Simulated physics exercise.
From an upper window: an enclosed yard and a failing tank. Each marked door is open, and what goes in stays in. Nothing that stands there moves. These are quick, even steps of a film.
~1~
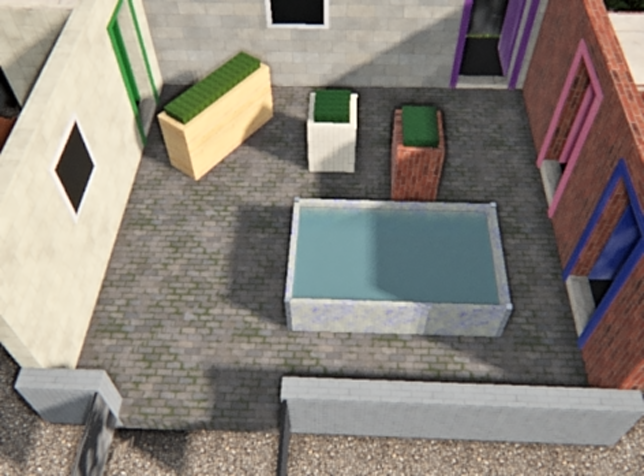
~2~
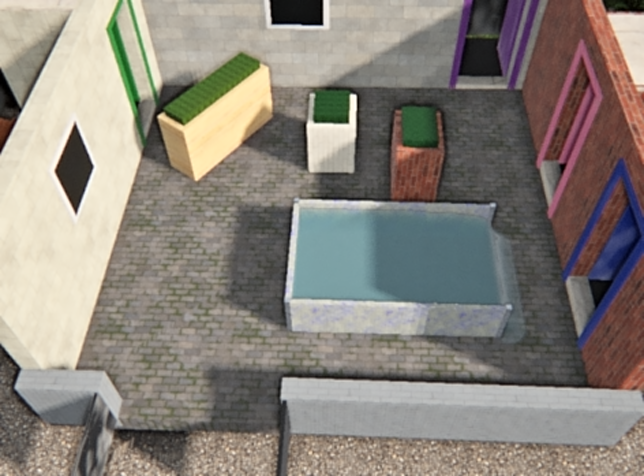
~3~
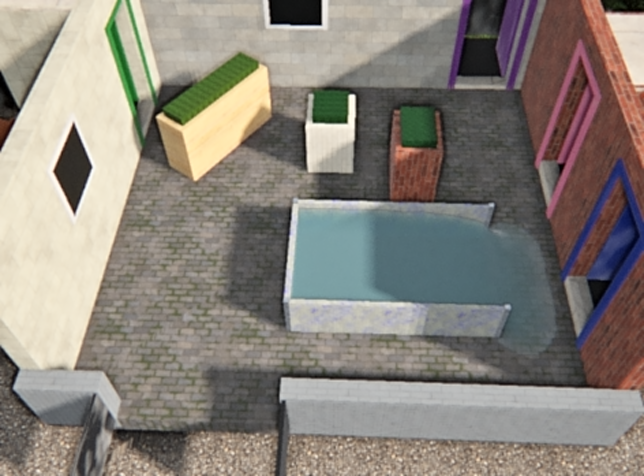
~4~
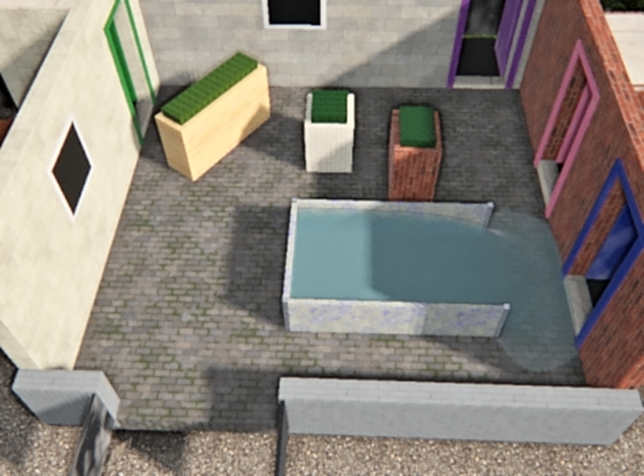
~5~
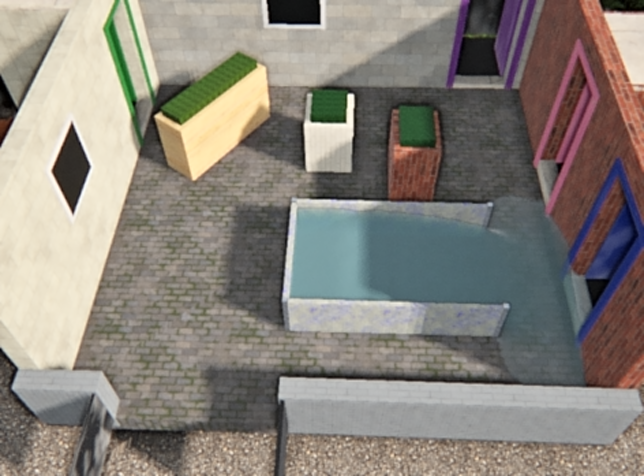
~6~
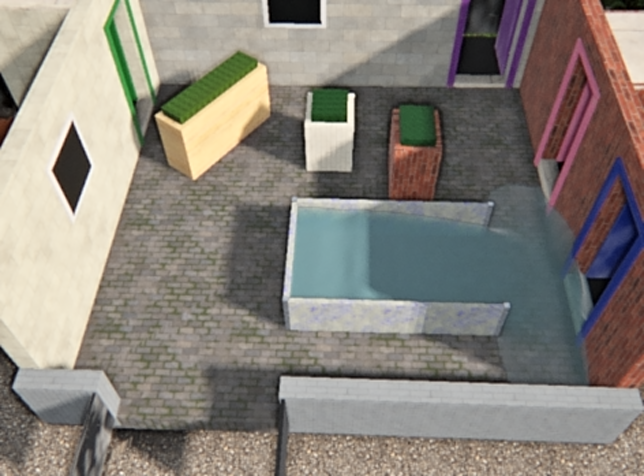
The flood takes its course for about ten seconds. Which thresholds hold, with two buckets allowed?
In the end: The purple door takes more than that; the blue door takes more than that; the green door stays under that; the pink door stays under that.
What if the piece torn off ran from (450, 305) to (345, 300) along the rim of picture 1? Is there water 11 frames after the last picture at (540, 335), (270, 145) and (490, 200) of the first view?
One after the other: Flooded, no water, not flooded.
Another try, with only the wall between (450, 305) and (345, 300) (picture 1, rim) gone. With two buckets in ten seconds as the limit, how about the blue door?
One by one: Blue door is under.
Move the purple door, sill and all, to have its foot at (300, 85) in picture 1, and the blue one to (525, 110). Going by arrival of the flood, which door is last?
That is the door marked green.
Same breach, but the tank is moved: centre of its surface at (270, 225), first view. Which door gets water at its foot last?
That is the door marked green.
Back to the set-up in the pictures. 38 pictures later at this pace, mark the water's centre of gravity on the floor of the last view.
Roughly at (363, 244).
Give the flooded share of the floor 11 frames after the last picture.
Roughly 30 per cent.
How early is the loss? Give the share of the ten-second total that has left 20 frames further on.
I make it 60 per cent.
A moment on, water covers 15 % of the floor; the purple door not reached, the blue door far over two buckets in, the green door not reached, the pink door wet at the sill, nothing in.
Next, water covers 30 % of the floor; the purple door under two buckets in, the blue door far over two buckets in, the green door not reached, the pink door wet at the sill, nothing in.
Then, water covers 50 % of the floor; the purple door over two buckets in, the blue door far over two buckets in, the green door not reached, the pink door wet at the sill, nothing in.
Later, water covers 75 % of the floor; the purple door far over two buckets in, the blue door far over two buckets in, the green door wet at the sill, nothing in, the pink door wet at the sill, nothing in.
In the end, water covers 90 % of the floor; the purple door far over two buckets in, the blue door far over two buckets in, the green door wet at the sill, nothing in, the pink door wet at the sill, nothing in.
